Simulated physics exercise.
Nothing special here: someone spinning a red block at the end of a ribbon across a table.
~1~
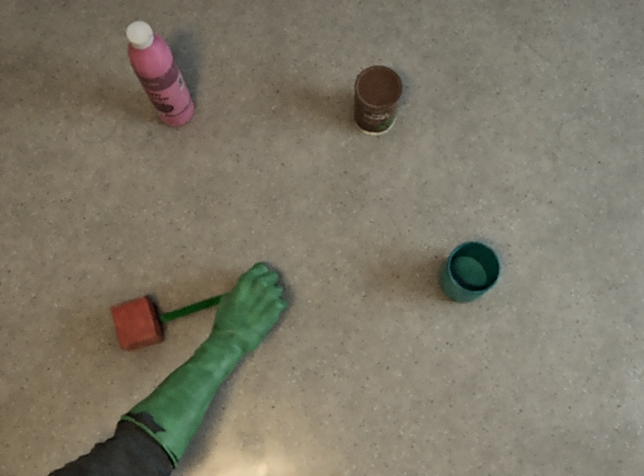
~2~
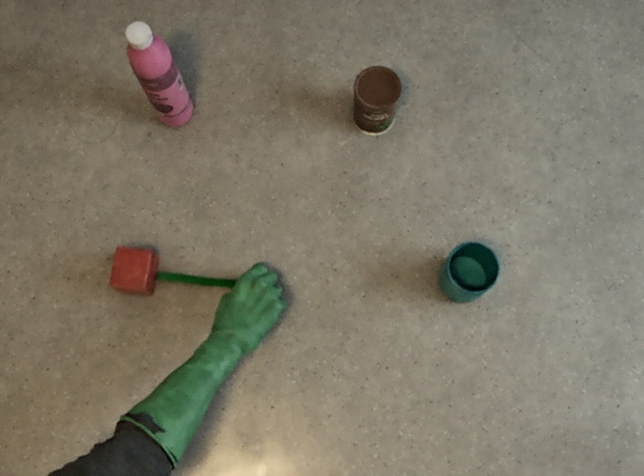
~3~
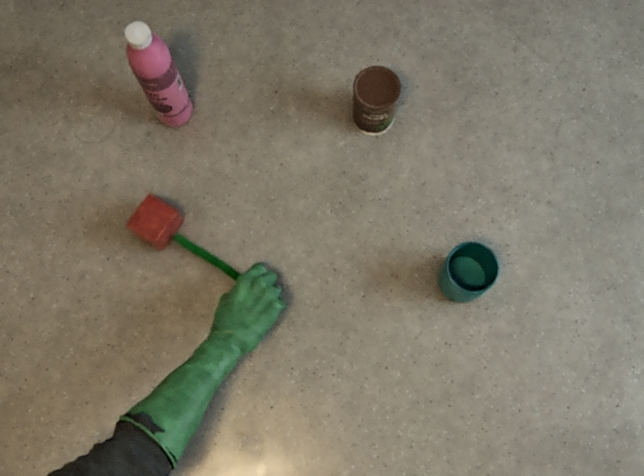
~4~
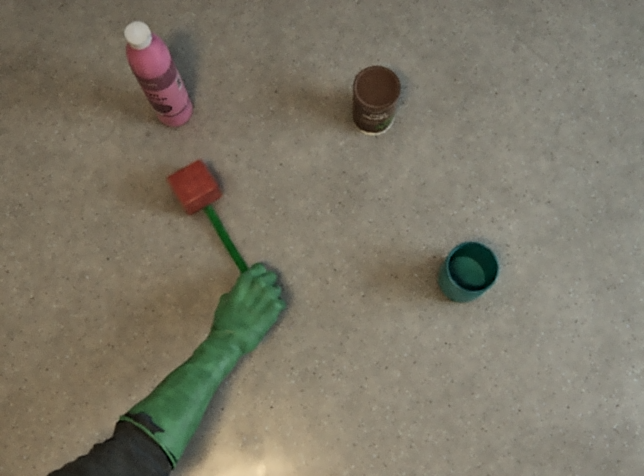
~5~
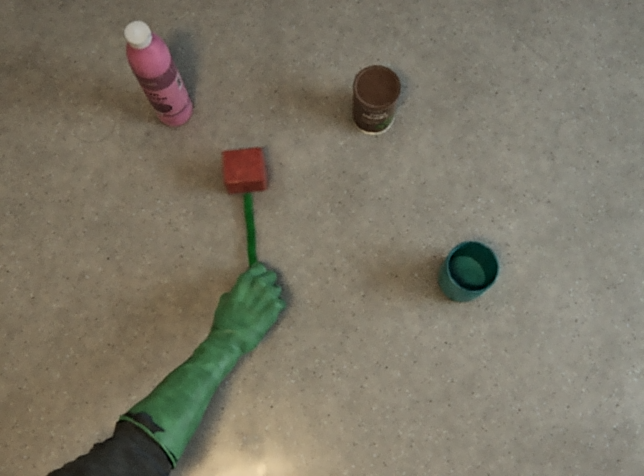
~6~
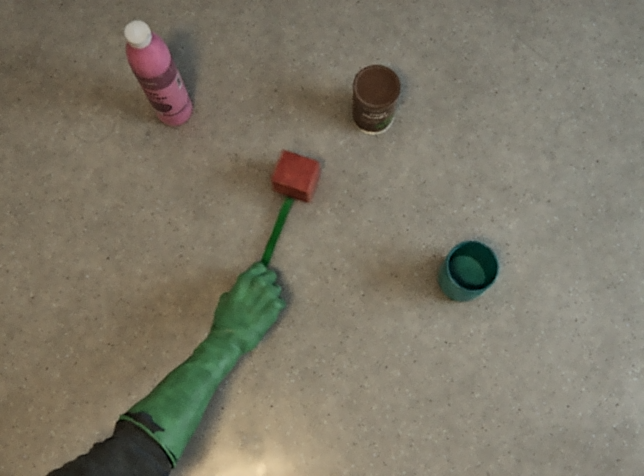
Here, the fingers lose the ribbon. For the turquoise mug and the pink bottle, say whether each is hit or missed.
The turquoise mug is hit, the pink bottle is missed.
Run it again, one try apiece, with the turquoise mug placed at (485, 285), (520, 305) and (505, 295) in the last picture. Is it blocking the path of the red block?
Results by position - 1: Collision; 2: Collision; 3: Collision.
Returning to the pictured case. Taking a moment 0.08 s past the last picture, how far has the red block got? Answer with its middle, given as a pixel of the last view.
About (385, 223).
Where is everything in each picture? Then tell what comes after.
The first picture shows red block (133, 322); turquoise mug (474, 267); pink bottle (139, 32); brown tin (379, 87).
The second picture shows red block (130, 268).
The third picture shows red block (151, 218).
The fourth picture shows red block (192, 182).
The fifth picture shows red block (243, 165).
The sixth picture shows red block (296, 171); turquoise mug (473, 266); pink bottle (137, 32); brown tin (377, 86); going round clockwise.
Then, 0.08 s later than the last view, block near (386, 223).
Then, 0.20 s later than the last view, block near (451, 250); turquoise mug pushed aside.
Finally, block near (463, 250); turquoise mug pushed aside. The turquoise mug takes the knock and the pink bottle stays untouched.
